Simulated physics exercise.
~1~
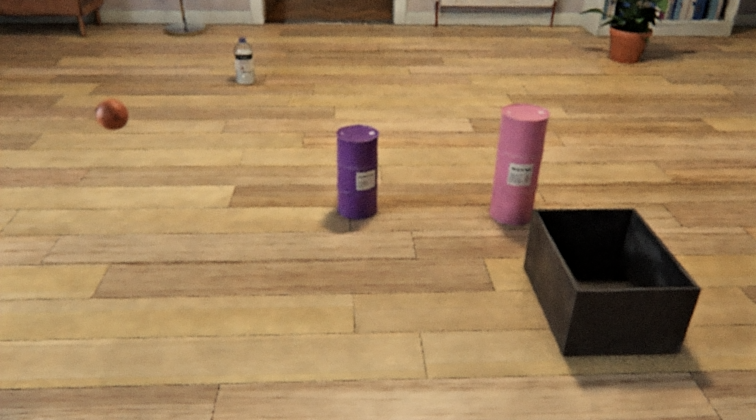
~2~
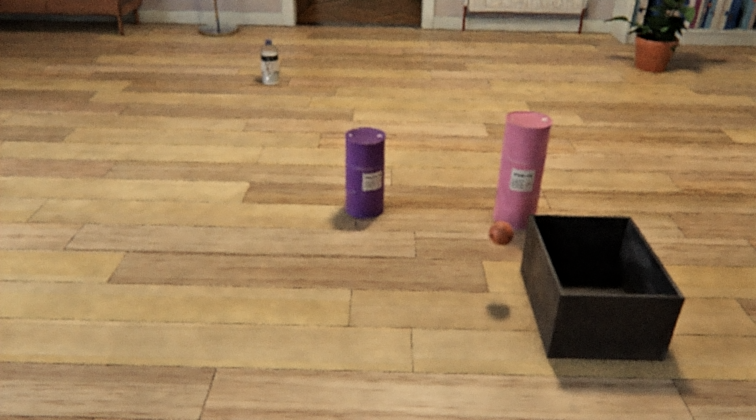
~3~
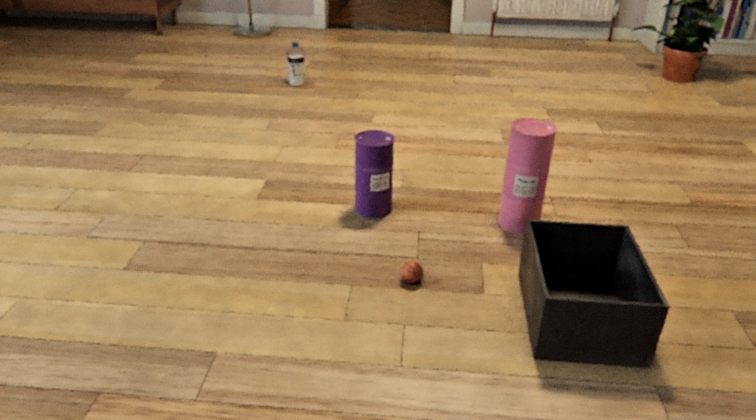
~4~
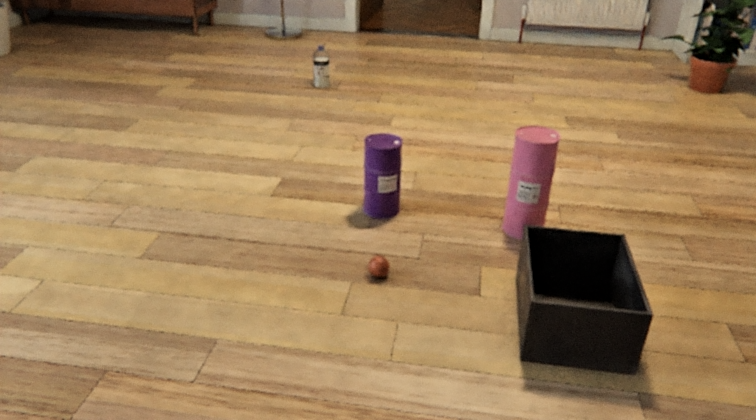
On the wooden floor of a bright room, a purple canister and a taller pink canister stand to the left of an empty, dark open box. A small orange ball begins in the air at the far left. It flies across to the right, past the purple canister, and is next seen near the foot of the pink one, just short of the box. The ball then heads back to the left, away from the box, and drifts a little farther. It ends outside the box, in front of the purple canister, with both canisters still upright.
